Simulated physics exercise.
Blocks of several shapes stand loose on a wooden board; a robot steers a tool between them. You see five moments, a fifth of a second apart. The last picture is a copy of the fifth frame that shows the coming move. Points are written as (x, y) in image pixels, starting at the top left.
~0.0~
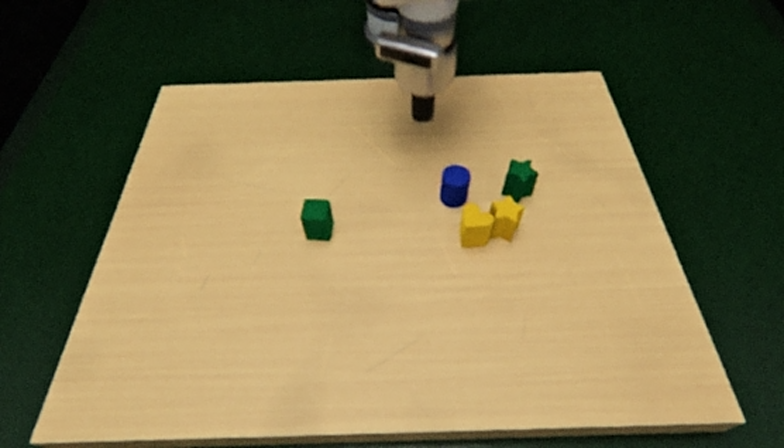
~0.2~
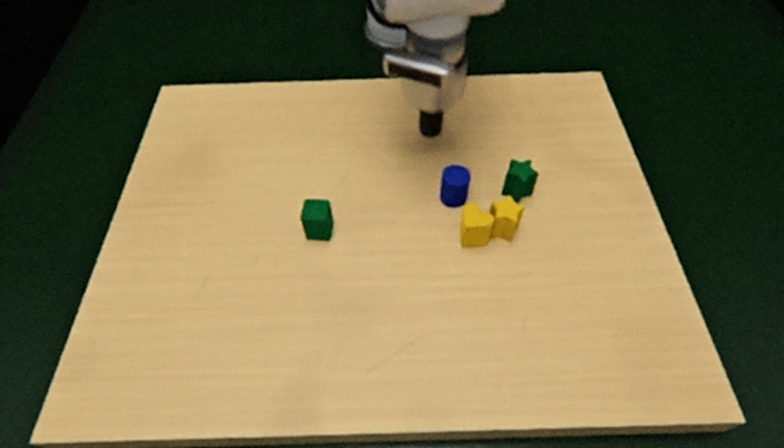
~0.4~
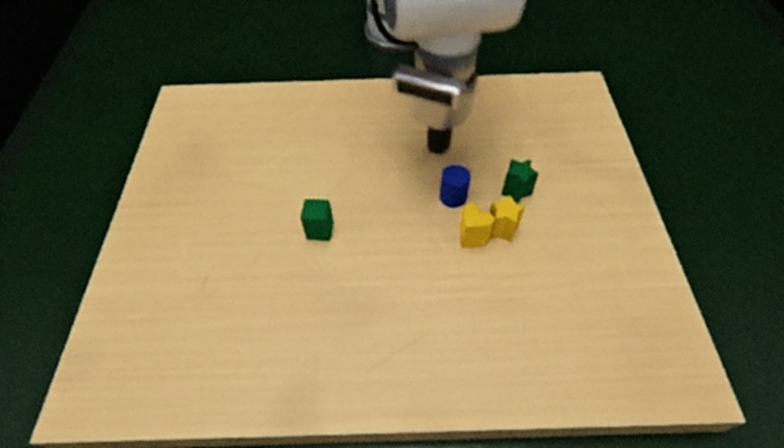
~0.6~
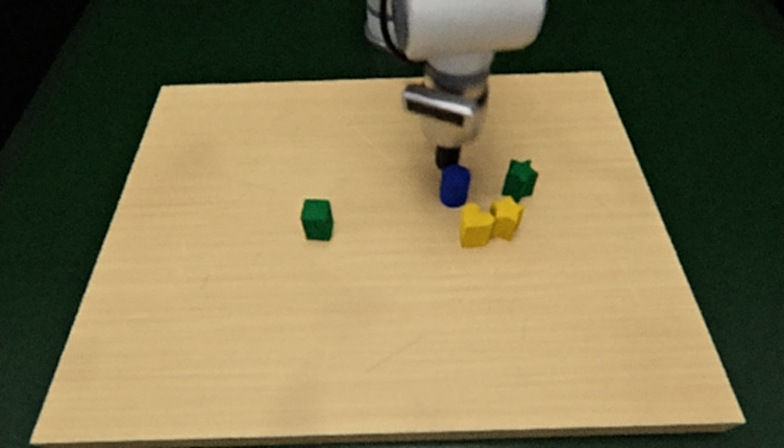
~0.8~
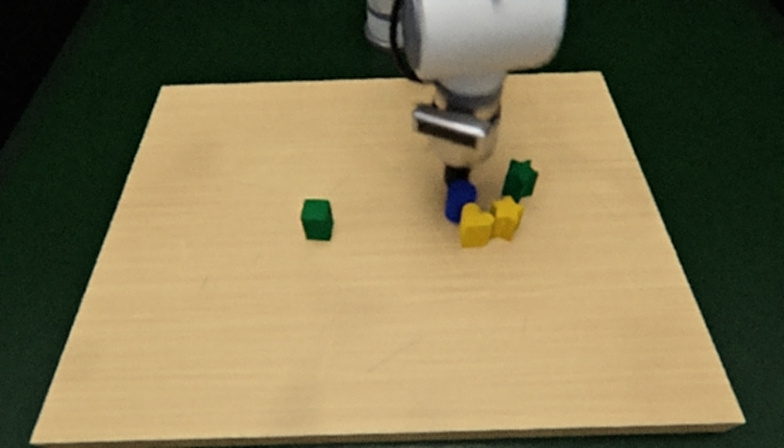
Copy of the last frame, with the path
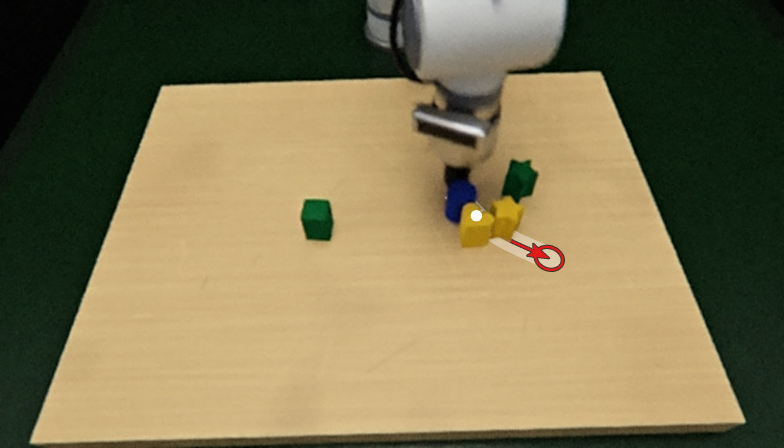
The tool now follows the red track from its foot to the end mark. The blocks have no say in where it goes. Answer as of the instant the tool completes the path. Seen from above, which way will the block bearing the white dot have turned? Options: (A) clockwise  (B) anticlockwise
It's B.
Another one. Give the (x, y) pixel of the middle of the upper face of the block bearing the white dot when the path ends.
It will end up at (479, 237).
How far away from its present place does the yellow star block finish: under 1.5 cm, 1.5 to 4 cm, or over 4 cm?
It gets moved over 4 cm.
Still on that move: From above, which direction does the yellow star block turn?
Counterclockwise from above.
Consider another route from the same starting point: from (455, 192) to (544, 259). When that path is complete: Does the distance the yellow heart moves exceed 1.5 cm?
I expect so.
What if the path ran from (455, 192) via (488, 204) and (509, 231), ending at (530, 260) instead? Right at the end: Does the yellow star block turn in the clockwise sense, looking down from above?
That would be a yes.
The drawn path runs from (455, 192) through (478, 218) and (510, 240) to (549, 258); the dot is on the yellow heart.
What follows on the original path. One third of the way, tool (480, 207); blue disc (467, 215); yellow heart (479, 236), turned 65° anticlockwise; yellow star block (510, 209).
Two thirds of the way, tool (514, 230); blue disc (468, 217); yellow heart (479, 237), turned 60° anticlockwise; yellow star block (544, 222), turned 60° anticlockwise.
At the end, tool (554, 248); blue disc (468, 217); yellow heart (479, 237), turned 60° anticlockwise; yellow star block (583, 231), turned 85° anticlockwise; green star block not moved.
